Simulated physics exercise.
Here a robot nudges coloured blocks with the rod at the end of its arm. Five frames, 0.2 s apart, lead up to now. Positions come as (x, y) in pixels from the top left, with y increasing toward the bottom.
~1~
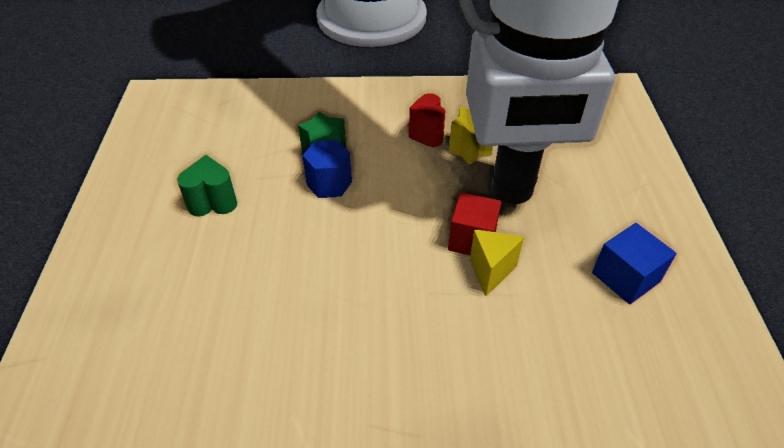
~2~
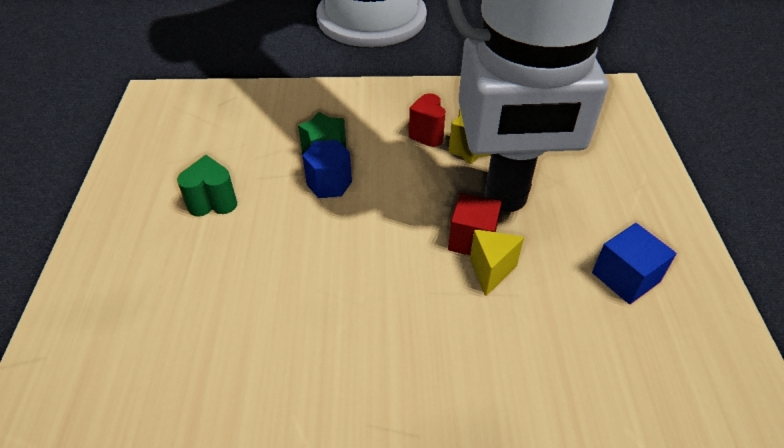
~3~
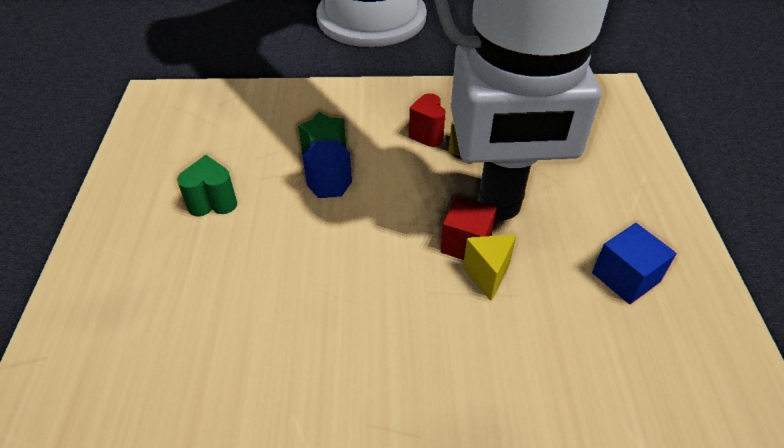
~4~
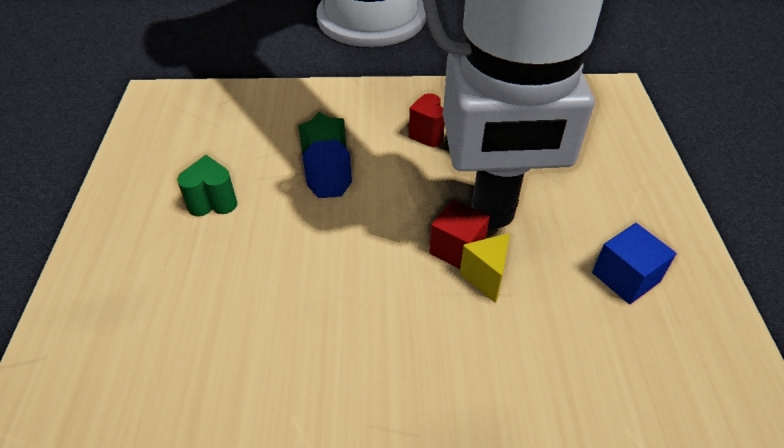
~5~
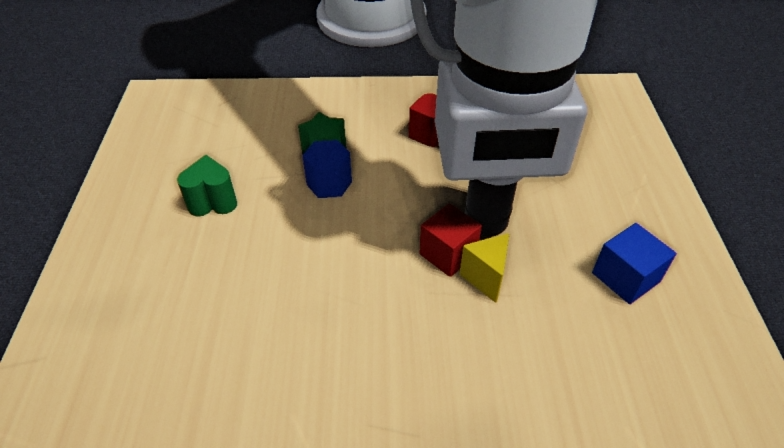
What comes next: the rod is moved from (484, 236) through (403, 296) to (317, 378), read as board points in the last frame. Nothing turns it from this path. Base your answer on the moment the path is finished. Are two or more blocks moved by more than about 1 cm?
Final answer: No.
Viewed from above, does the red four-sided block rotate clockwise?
That would be a yes.
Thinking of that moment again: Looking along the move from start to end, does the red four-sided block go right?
Yes, that is how it ends up.
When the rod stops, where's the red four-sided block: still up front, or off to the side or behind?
Gone from the front.
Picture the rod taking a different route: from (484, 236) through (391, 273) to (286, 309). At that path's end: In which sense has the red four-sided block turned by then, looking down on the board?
Verdict: Clockwise.
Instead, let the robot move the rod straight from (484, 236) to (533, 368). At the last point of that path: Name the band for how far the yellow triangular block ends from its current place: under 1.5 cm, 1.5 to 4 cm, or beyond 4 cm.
The yellow triangular block ends up quite far away, over 4 cm.
On the path given first. One third of the way, rod at (431, 260); red four-sided block at (385, 252), turned 45° clockwise.
Two thirds of the way, rod at (374, 307); red four-sided block at (336, 269), turned 85° clockwise.
At the end, rod at (314, 365); red four-sided block at (335, 269), turned 85° clockwise; yellow triangular block unmoved.
